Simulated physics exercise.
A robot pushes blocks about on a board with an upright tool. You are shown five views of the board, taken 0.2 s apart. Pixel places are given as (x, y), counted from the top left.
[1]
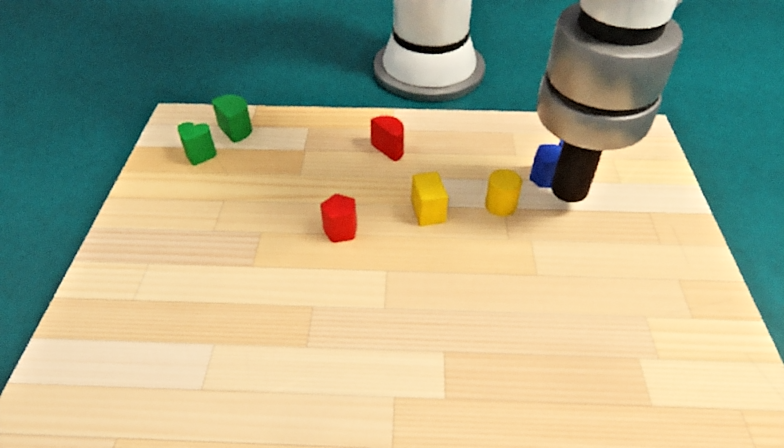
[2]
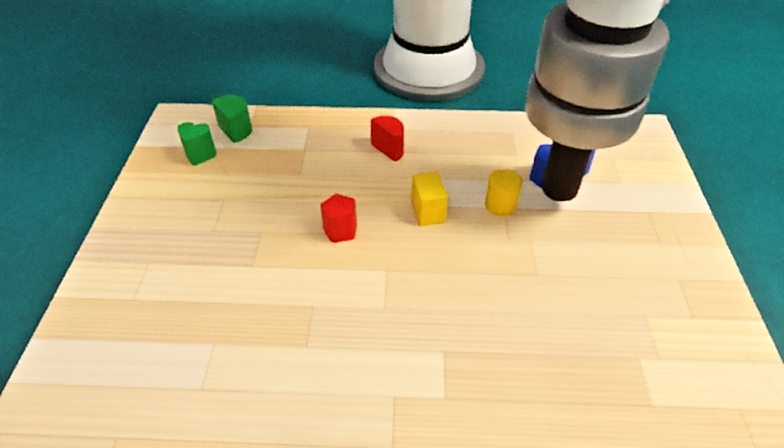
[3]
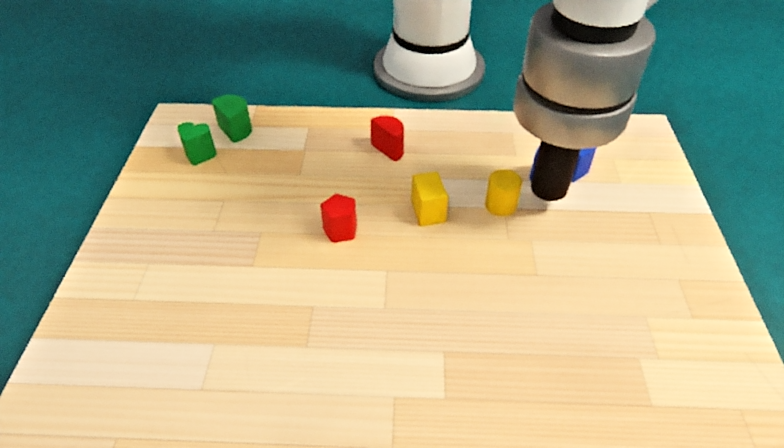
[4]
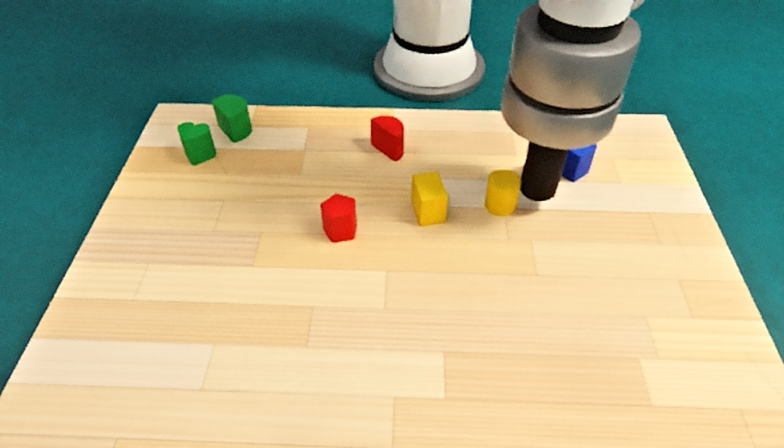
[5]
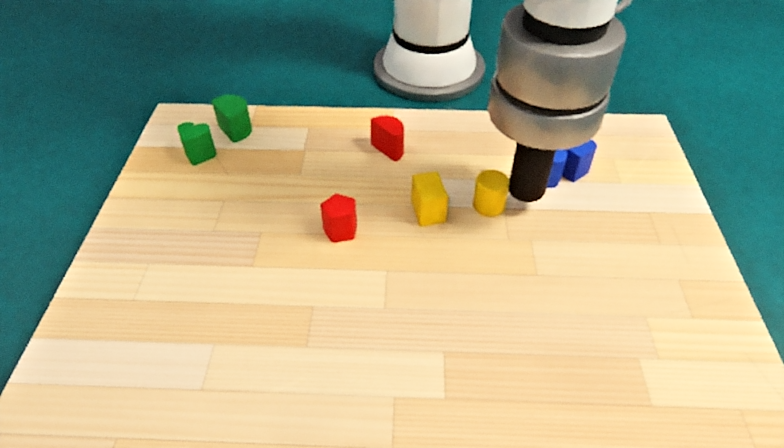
A light wooden board on a teal surface is seen from above at an angle, the camera still. Green blocks sit at the far left, red blocks near the middle, a yellow block and a yellow cylinder right of centre, and blue blocks behind a robot's dark upright tool. The arm slides the tool steadily left, uncovering the blue blocks, then nudges the yellow cylinder slightly left.
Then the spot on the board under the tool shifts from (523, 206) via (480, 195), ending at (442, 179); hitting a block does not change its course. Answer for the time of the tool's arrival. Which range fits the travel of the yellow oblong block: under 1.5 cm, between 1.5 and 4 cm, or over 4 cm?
Result: 1.5-4 cm.
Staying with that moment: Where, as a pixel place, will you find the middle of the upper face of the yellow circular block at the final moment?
So, by the moment the path ends, you'll find the top centre of the yellow circular block at (423, 170).
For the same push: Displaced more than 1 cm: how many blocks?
Two.
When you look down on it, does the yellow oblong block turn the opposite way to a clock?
Going by the path, yes.
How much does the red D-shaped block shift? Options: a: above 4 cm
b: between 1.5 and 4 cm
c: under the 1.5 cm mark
c (under the 1.5 cm mark)
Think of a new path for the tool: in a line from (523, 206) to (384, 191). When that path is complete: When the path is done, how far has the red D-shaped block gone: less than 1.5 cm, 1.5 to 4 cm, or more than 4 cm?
Below 1.5 cm.
What follows on the original path. Halfway along, tool at (481, 180); yellow oblong block at (424, 186); yellow circular block at (451, 177).
At the end, tool at (443, 165); red D-shaped block unmoved; yellow oblong block at (411, 191), turned 35° anticlockwise; yellow circular block at (423, 170); blue hexagon unmoved.
